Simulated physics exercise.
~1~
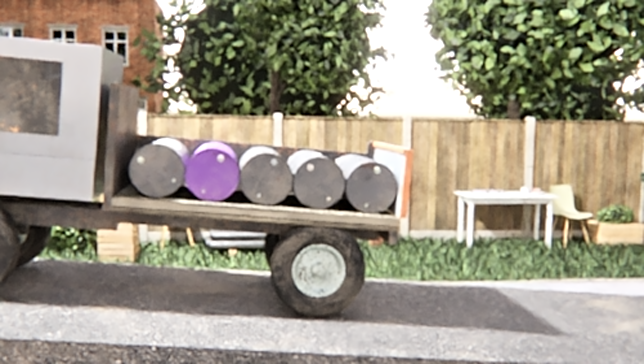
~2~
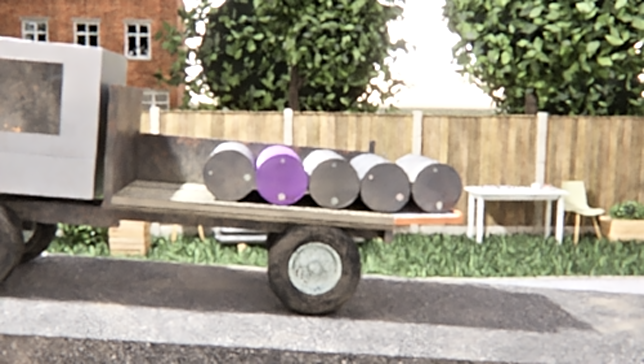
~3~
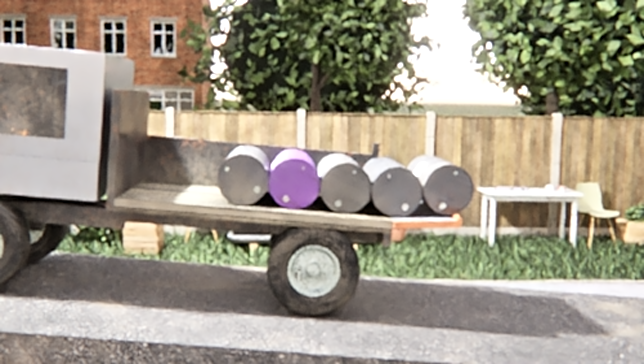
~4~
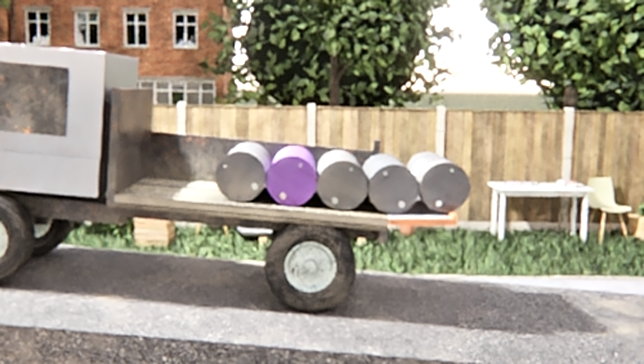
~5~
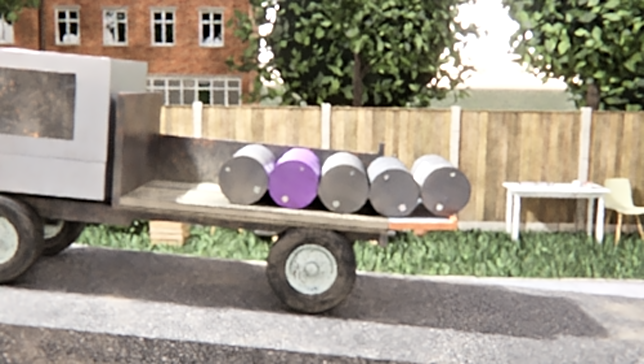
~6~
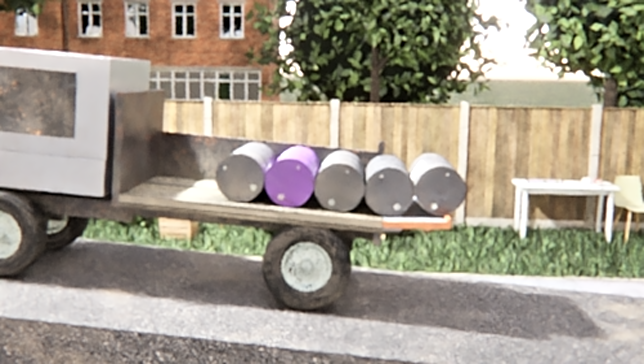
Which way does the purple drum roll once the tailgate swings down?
The purple drum rolls to the right, towards the lowered tailgate.
